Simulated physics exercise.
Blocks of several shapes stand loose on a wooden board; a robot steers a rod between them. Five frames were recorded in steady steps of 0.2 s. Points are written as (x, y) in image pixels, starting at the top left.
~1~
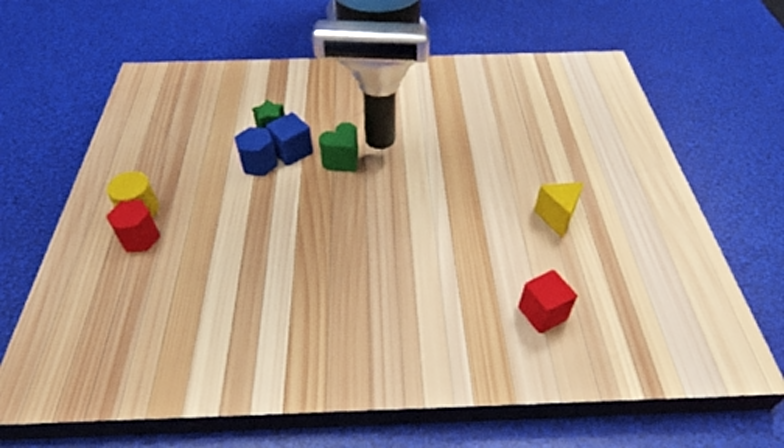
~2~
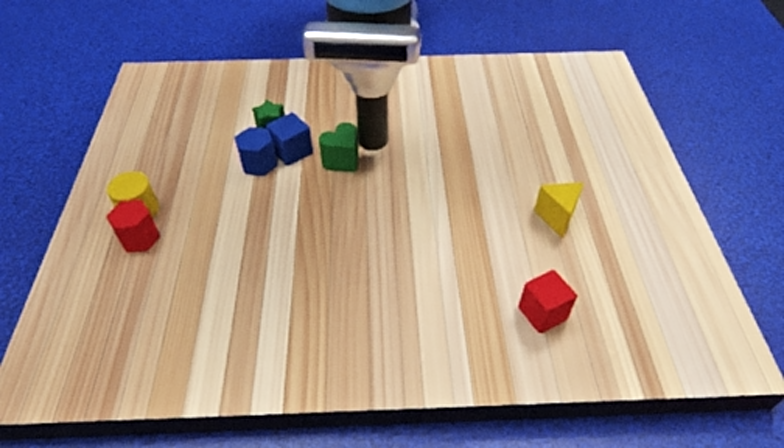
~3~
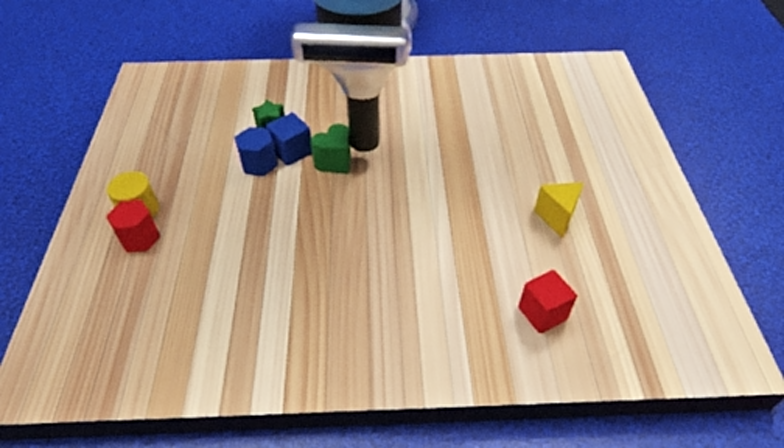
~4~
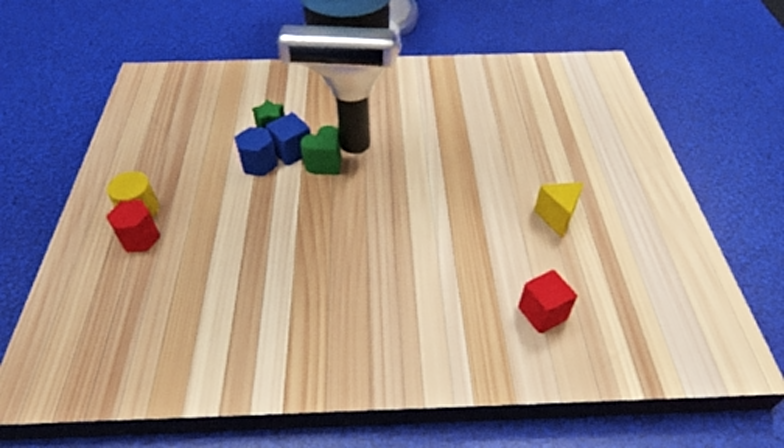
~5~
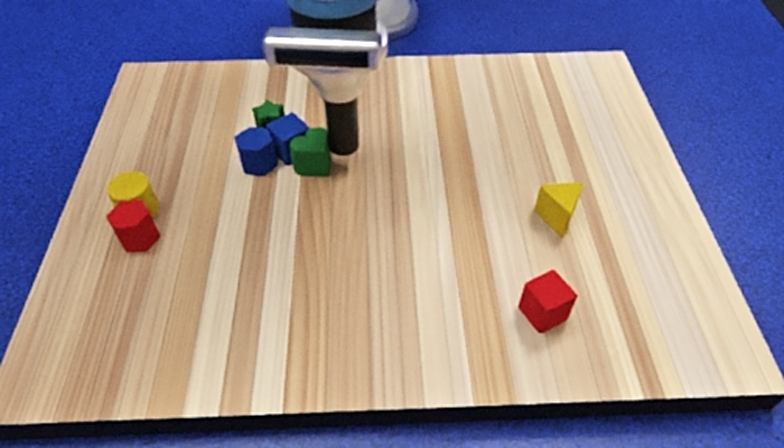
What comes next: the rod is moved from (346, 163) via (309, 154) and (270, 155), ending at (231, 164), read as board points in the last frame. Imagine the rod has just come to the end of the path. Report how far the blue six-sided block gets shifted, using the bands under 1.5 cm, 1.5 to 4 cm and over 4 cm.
More than 4 cm.
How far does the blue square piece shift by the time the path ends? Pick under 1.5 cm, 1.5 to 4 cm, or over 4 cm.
Beyond 4 cm.
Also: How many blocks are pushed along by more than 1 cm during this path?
Three or more blocks.
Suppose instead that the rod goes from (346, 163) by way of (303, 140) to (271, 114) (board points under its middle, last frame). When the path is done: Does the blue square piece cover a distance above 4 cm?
Final answer: Yes.
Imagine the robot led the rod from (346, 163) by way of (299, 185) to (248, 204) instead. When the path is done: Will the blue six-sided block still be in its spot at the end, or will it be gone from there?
That block will leave its spot.
On the path given first. One third of the way, rod (306, 137); blue six-sided block (238, 141); green star block (253, 99); blue square piece (265, 117); green heart-shaped block (276, 139), turned 30° anticlockwise.
Two thirds of the way, rod (266, 138); blue six-sided block (209, 152), turned 20° clockwise; green star block (244, 93), turned 45° clockwise; blue square piece (239, 113), turned 30° clockwise; green heart-shaped block (246, 148), turned 65° anticlockwise.
At the end, rod (226, 147); blue six-sided block (190, 163), turned 60° clockwise; green star block (244, 92), turned 50° clockwise; blue square piece (224, 113), turned 75° clockwise; green heart-shaped block (231, 159), turned 100° anticlockwise.
